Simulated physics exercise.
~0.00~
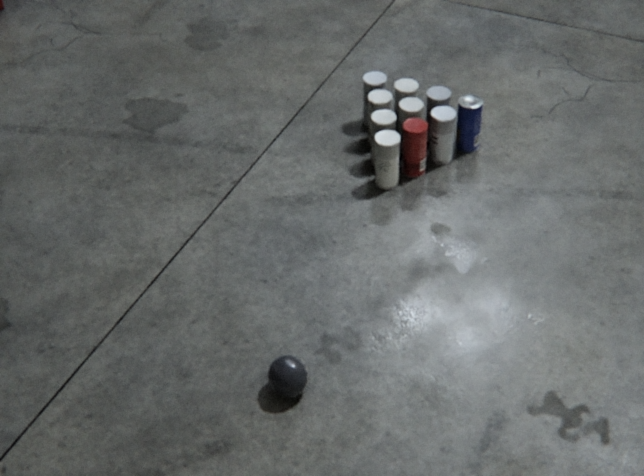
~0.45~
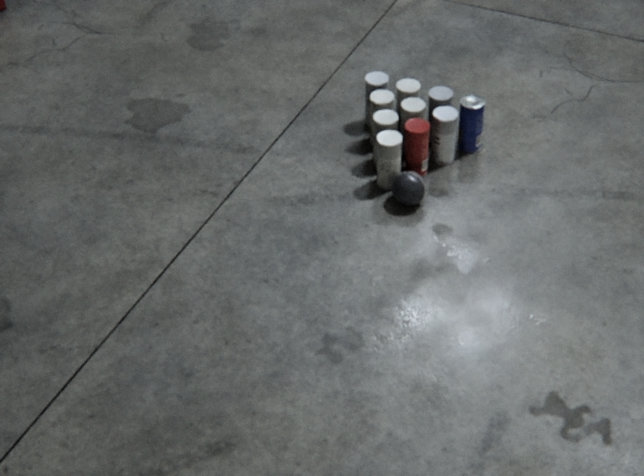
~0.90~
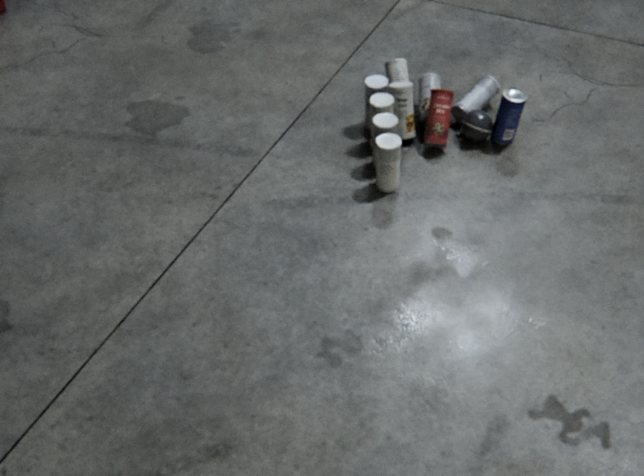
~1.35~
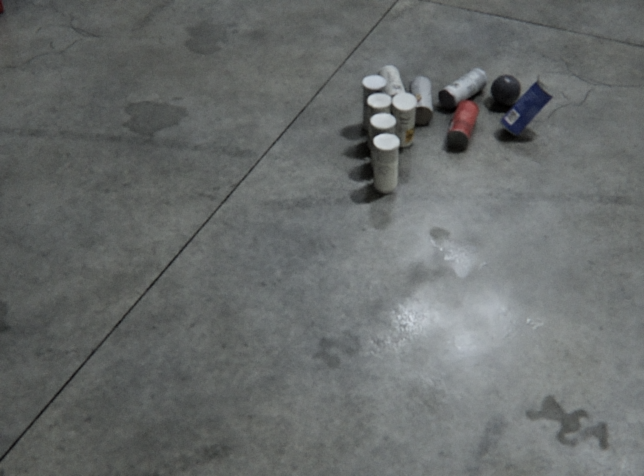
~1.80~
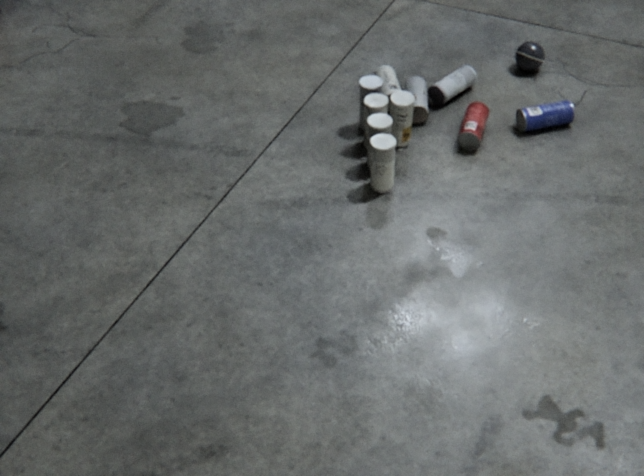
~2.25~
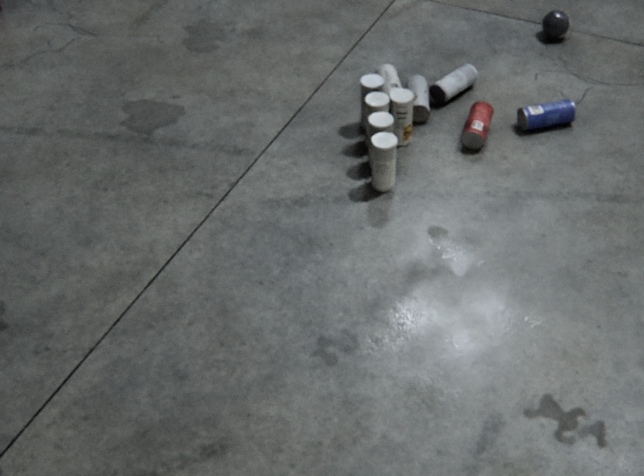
A dark ball rolled across a grey concrete floor into a wedge of upright canisters, knocking over the red one, the blue one and a few pale ones, then rolled away toward the upper right while the canisters along the left stayed standing.
